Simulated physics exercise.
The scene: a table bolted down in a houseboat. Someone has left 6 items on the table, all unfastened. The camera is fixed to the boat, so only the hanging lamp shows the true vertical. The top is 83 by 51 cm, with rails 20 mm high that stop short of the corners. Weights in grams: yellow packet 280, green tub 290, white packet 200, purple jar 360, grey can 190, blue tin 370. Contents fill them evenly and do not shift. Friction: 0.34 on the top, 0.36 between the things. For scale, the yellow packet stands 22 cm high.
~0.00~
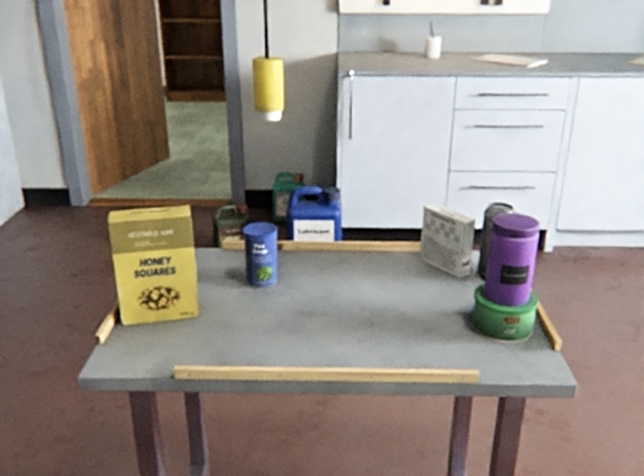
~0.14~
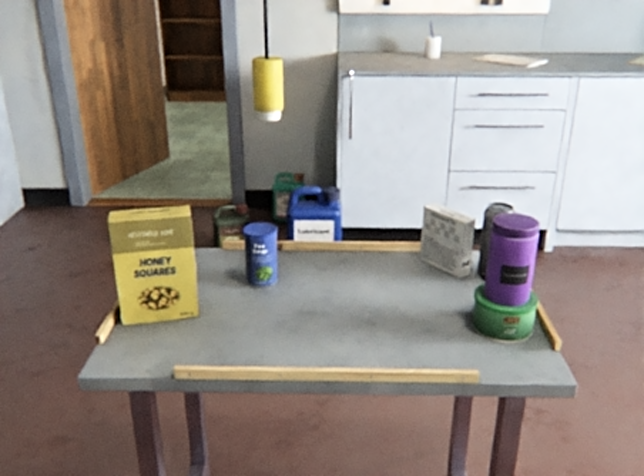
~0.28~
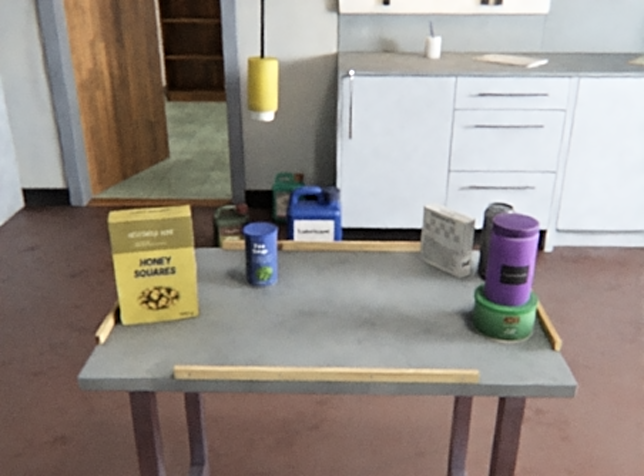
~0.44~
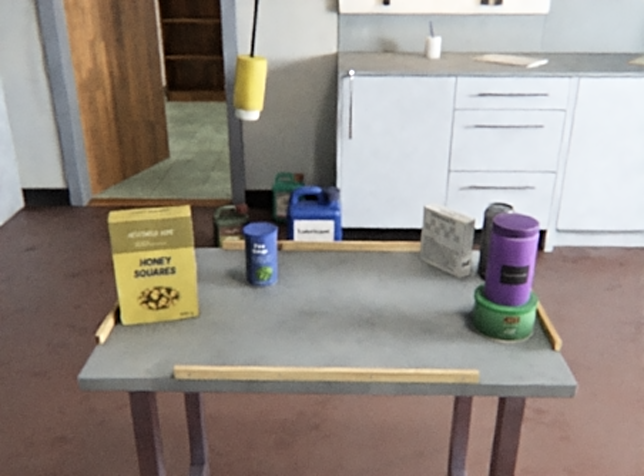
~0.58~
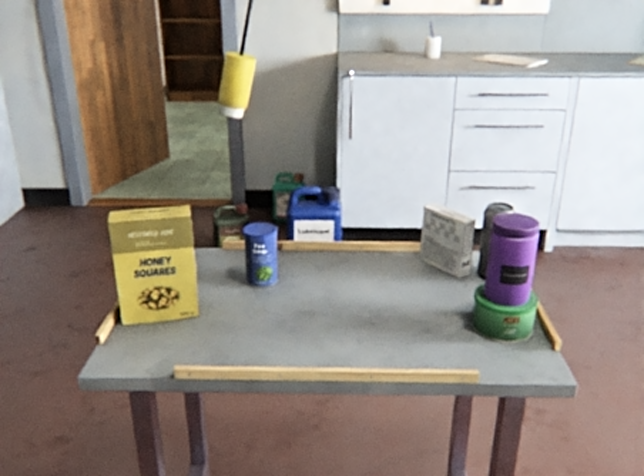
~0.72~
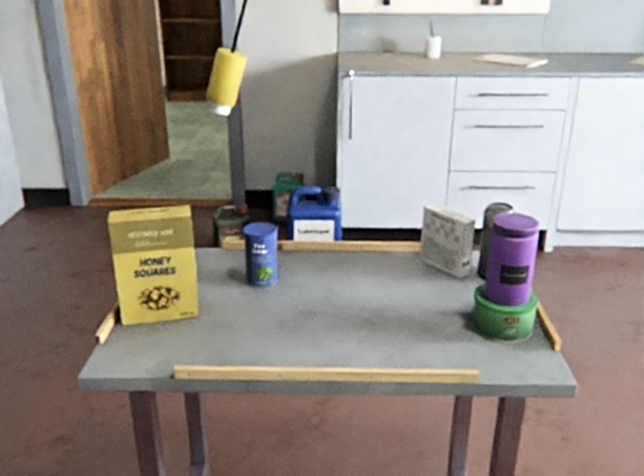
To begin with, a yellow lamp hangs straight down behind a grey table holding a yellow packet, a blue tin, a white packet, a grey can and a purple jar on a green tub. The lamp then swings steadily leftward, its cord slanting more and more, while everything on the table stays put.
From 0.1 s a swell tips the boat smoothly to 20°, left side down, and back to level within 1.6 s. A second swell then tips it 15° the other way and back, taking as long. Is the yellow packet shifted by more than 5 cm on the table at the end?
The yellow packet stays put.
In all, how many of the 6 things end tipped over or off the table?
0 of them.
After 1.02 s, floor tilted 19°, left side down.
After 1.22 s, floor tilted 13°, left side down.
After 2.72 s, floor tilted 12°, right side down.
At rest (3.8 s), all 6 in place, give or take 5 cm. In the last view, yellow packet near (154, 265).
